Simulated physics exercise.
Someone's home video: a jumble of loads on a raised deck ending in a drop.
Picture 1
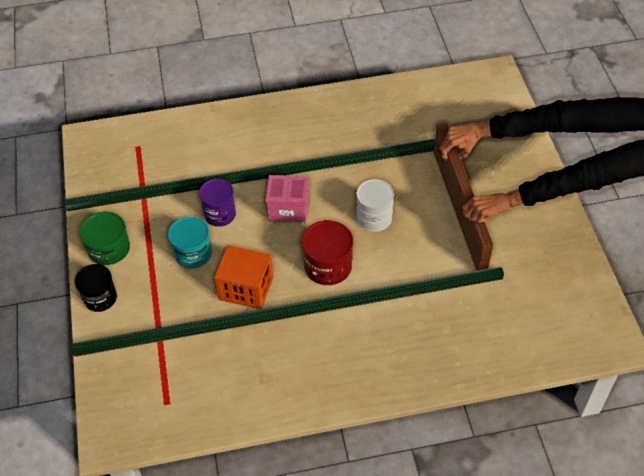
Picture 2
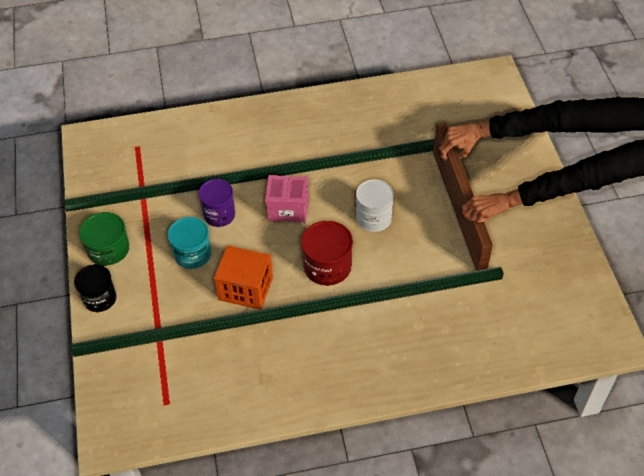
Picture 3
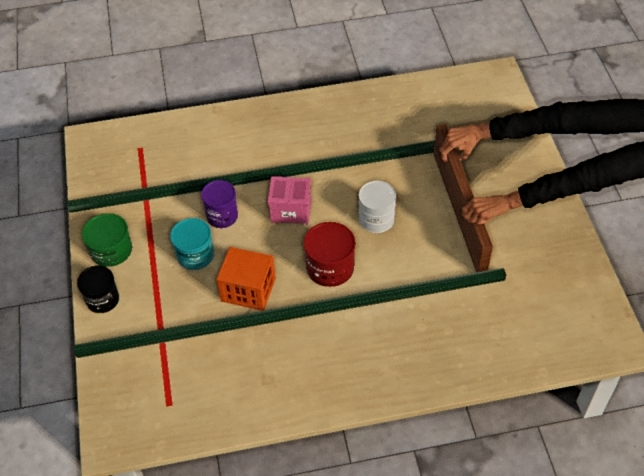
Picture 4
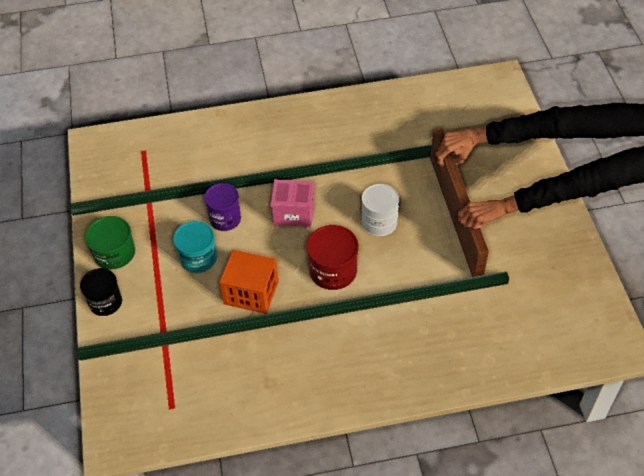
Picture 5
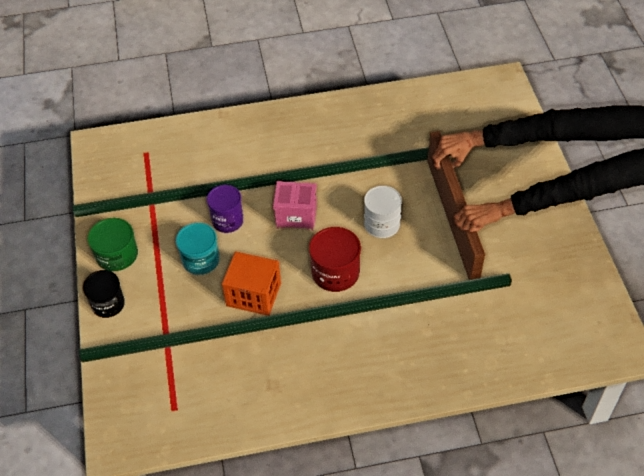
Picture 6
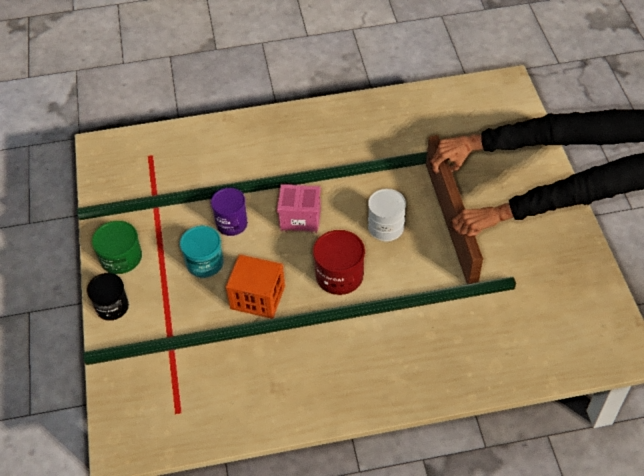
On a wooden tabletop, two hands push a plank slightly left while the containers stay still.
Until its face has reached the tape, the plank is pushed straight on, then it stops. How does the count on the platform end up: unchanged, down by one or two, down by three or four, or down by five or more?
It ends down by one or two.
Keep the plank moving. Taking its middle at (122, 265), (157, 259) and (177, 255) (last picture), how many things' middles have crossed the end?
Per position: 5 / 2 / 0.
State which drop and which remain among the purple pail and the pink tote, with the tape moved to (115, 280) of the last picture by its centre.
The purple pail is gone; the pink tote stays put.
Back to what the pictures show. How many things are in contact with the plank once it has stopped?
That makes 3.
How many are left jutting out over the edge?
Overhanging: 1.
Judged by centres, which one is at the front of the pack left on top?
The orange crate winds up nearest.
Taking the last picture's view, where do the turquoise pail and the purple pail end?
The turquoise pail at (104, 272), the purple pail at (107, 232).
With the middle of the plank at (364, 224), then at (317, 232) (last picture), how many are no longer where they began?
Answer - first 1, then 4.
Soon after, none off yet; black pail at rest near (109, 297); green pail at rest near (118, 248); turquoise pail at rest near (203, 252).
After that, none off yet; black pail at rest near (109, 297); green pail at rest near (118, 248); turquoise pail displaced about its own width near (158, 260).
In the end, the number that fall off is one or two; gone, green pail and black pail.
